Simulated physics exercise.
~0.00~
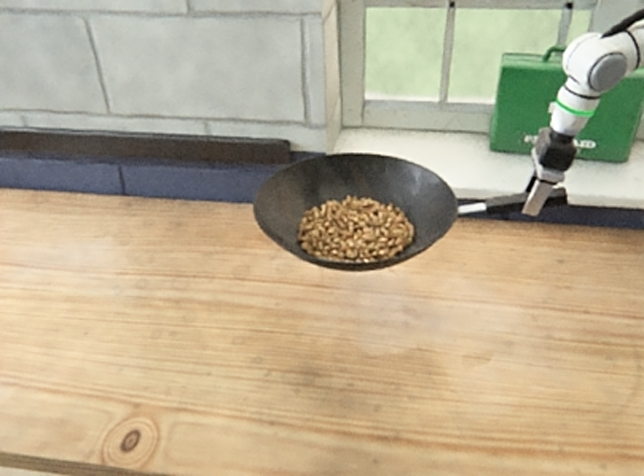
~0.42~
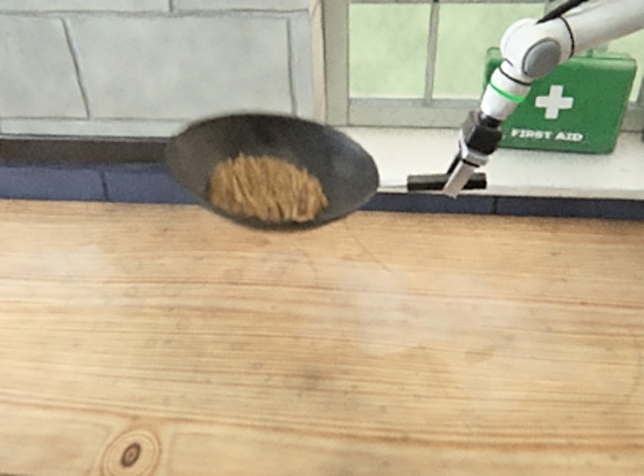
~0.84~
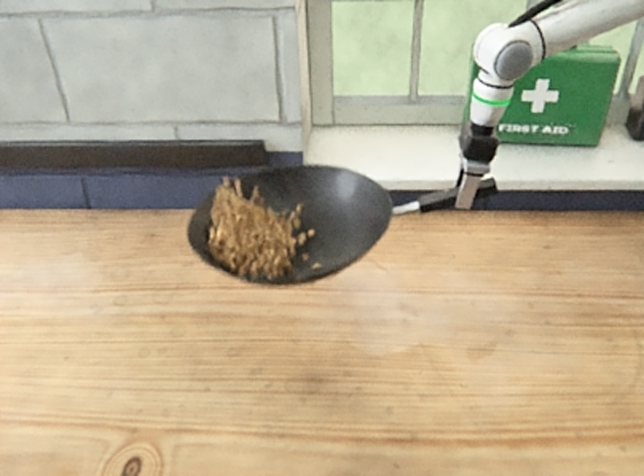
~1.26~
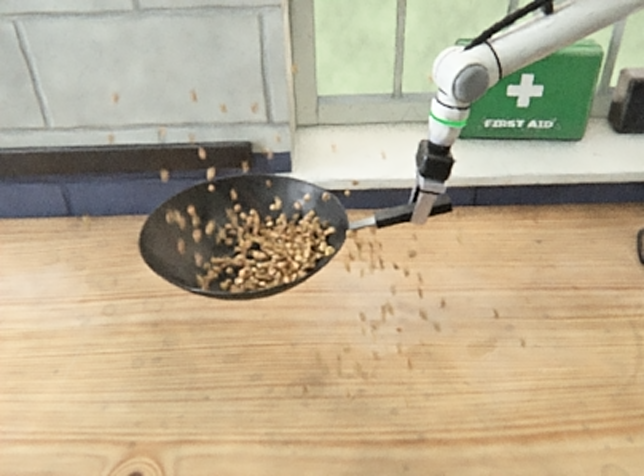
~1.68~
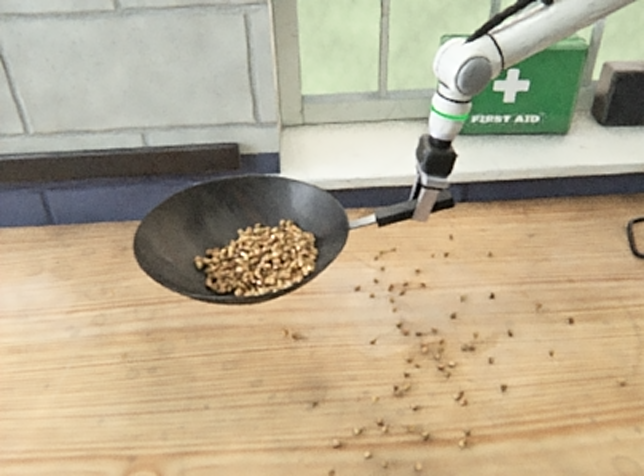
In this clip, a robotic arm moves a dark wok of dried beans leftward above a wooden surface, tilting and tossing the load; some beans fly out and scatter across the wood, while most end up in the upright wok, still held aloft.
